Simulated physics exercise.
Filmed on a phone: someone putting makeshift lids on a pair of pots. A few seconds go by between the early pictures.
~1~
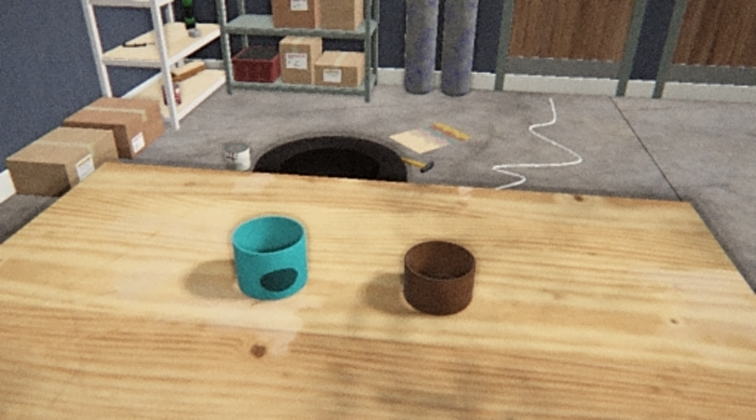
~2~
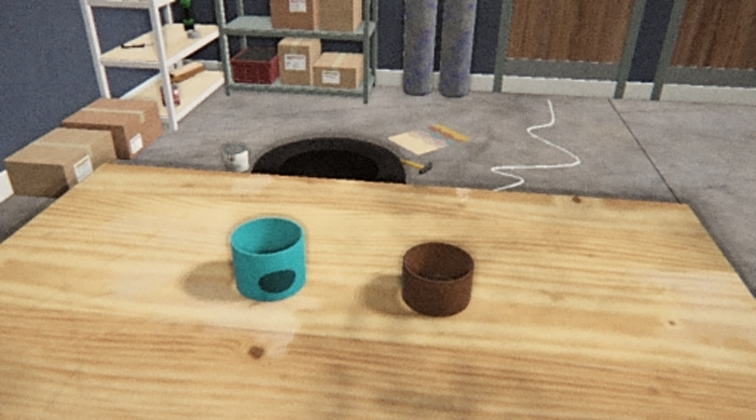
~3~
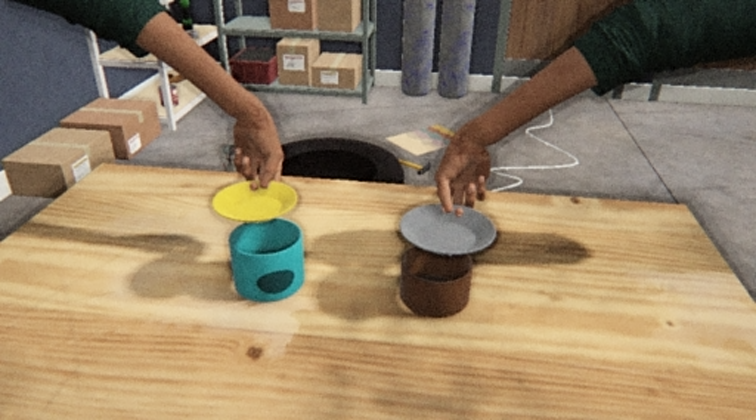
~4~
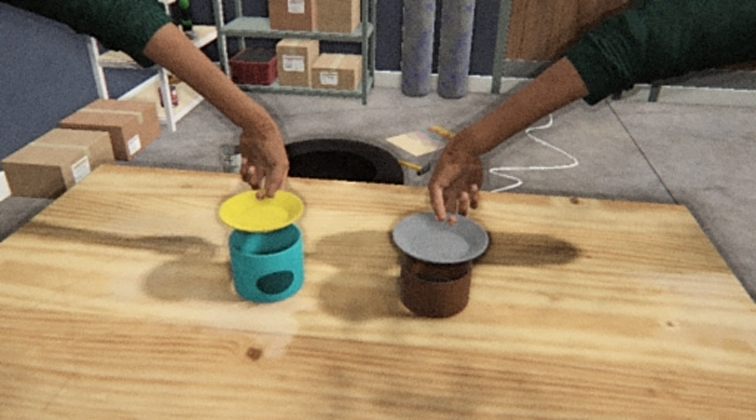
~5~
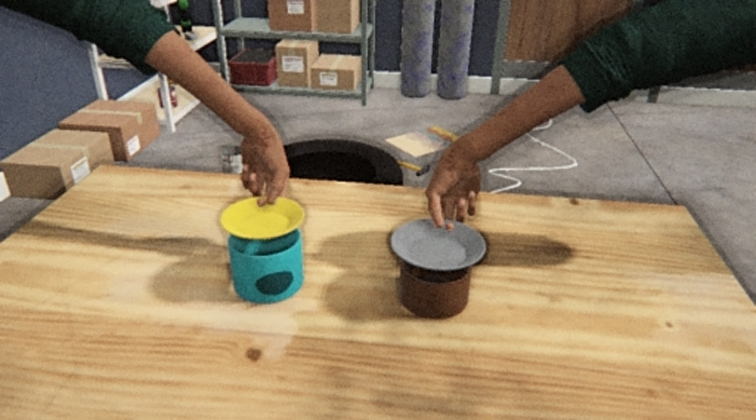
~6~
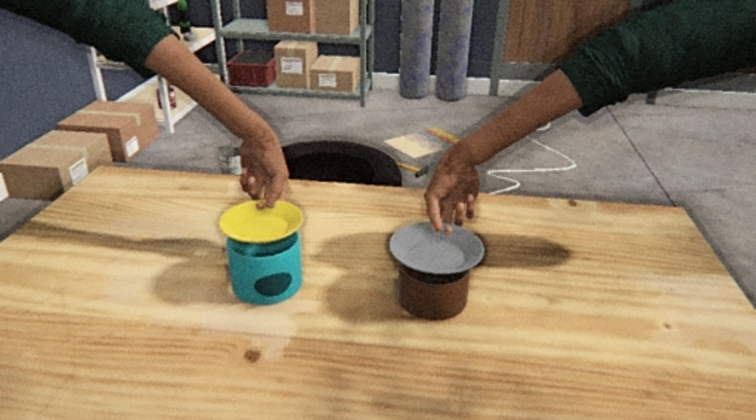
Two hands lower a yellow saucer and a grey saucer onto the teal and brown pots.
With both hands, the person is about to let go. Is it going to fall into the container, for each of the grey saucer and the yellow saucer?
The grey saucer: No, it sits on top. The yellow saucer: No, it sits on top.
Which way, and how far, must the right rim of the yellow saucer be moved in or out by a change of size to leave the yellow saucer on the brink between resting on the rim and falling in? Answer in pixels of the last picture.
About 4 pixels to the left.
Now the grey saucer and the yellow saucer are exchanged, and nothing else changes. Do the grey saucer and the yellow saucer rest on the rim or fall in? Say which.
Swapped, the grey saucer does not fall in; the yellow saucer does not fall in.
Then, 0.10 s on from there, grey saucer moving near (435, 258); yellow saucer displaced a little near (263, 233).
Then, 0.52 s on from there, grey saucer sitting on the rim near (435, 258); yellow saucer sitting on the rim near (263, 233).
In the end, the grey saucer covers the opening, near (435, 258); the yellow saucer covers the opening, near (263, 233).
